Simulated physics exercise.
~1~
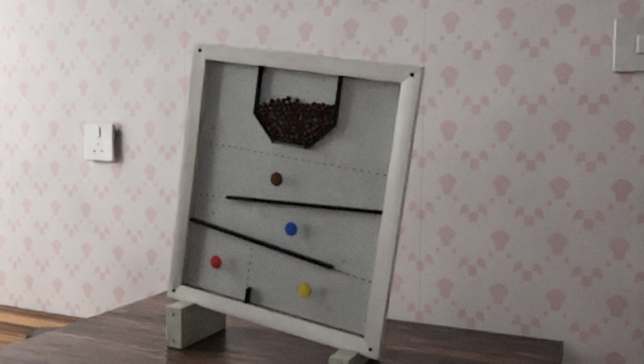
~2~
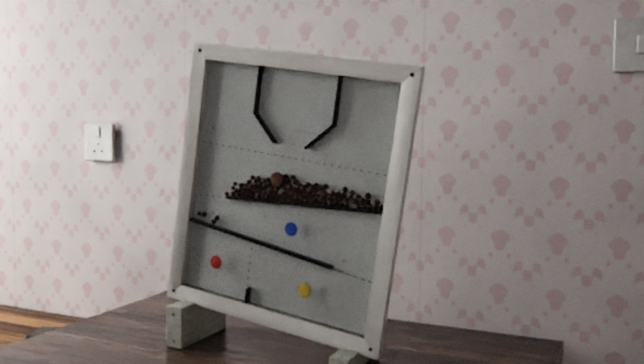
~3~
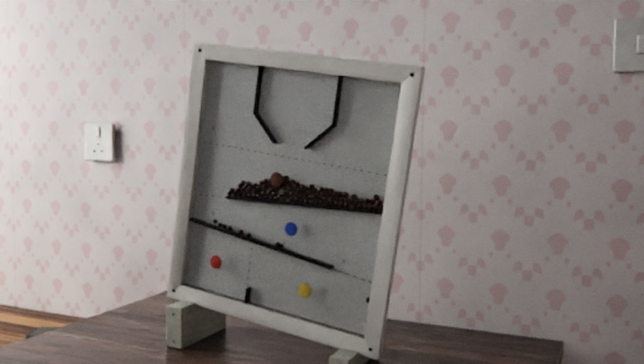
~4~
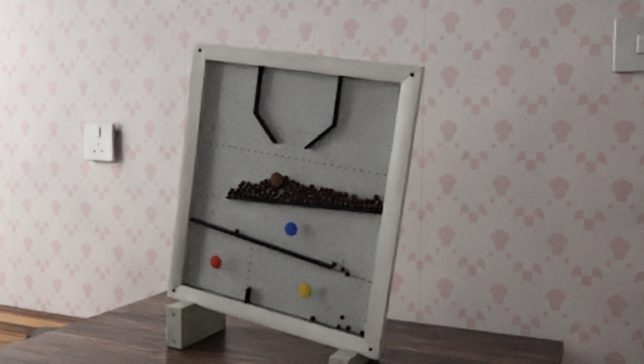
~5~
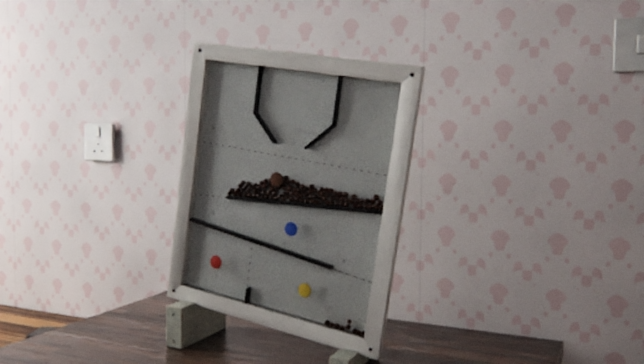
Dark beads dropped from the hopper at the top of a framed board and heaped on the upper ledge around the brown dot, while a few rolled down the lower ramp to the right and settled at the bottom near the yellow dot.
